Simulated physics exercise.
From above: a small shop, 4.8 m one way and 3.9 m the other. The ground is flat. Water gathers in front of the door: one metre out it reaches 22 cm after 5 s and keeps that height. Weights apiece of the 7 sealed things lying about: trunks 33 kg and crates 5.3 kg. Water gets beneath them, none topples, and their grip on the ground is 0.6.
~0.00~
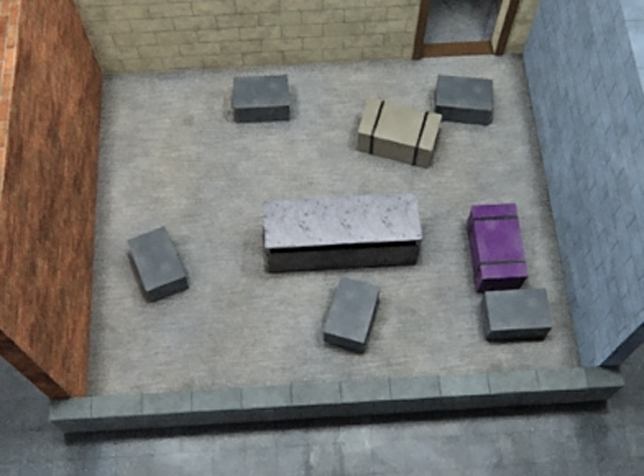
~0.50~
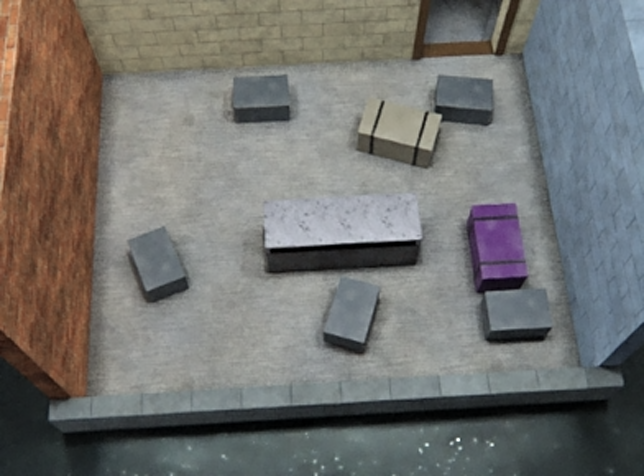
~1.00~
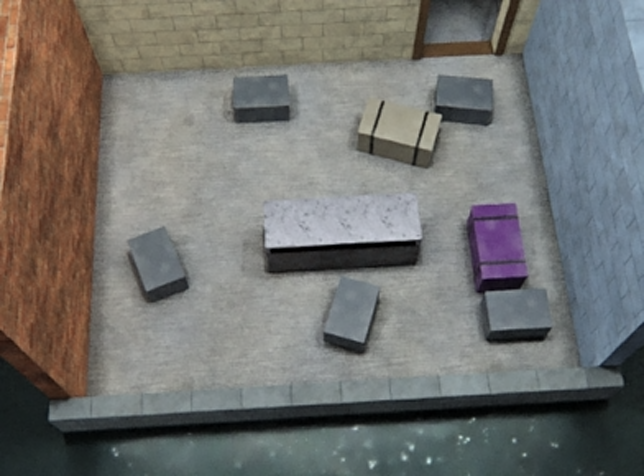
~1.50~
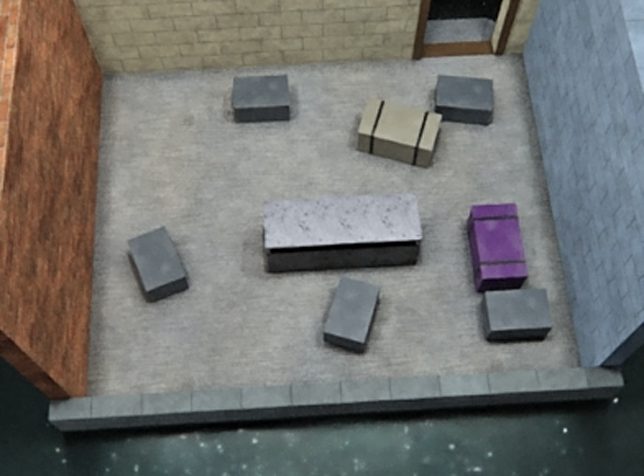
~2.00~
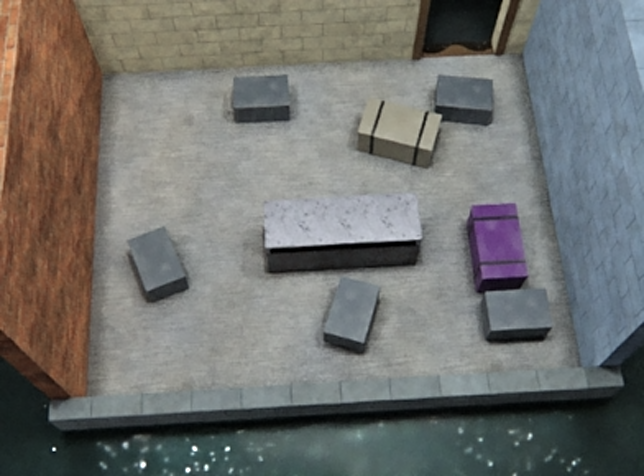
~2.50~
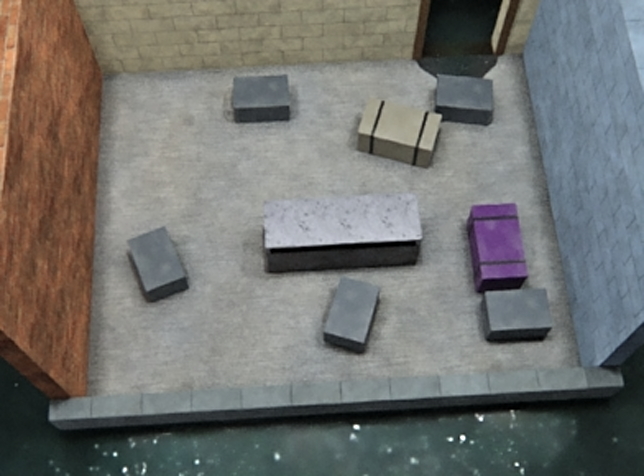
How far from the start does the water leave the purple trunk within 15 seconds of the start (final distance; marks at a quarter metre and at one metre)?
Purple trunk travels far.
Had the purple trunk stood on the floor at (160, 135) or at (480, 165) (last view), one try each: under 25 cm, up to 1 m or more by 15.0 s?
In that order: It slides a little; it travels far.
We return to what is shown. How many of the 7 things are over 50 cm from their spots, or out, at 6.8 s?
By then 1.
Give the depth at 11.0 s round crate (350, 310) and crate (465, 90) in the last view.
Roughly 3 and 3 cm.
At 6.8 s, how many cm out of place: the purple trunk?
About 0 cm.
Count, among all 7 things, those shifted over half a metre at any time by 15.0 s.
6 of them.
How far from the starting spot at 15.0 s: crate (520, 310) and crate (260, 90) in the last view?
In turn: 350 cm, 10 cm.
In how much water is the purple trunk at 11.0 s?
Roughly 11 cm.
After 3.5 s the purple trunk is near (500, 240), 0.0 m from its start, aground; 0 afloat.
After 6.8 s the purple trunk is near (499, 241), 0.0 m from its start, aground; 1 afloat.
After 11.0 s the purple trunk is near (464, 298), 0.7 m from its start, afloat; 6 afloat.
After 15.0 s the purple trunk is near (213, 333), 2.9 m from its start, afloat; 6 afloat.
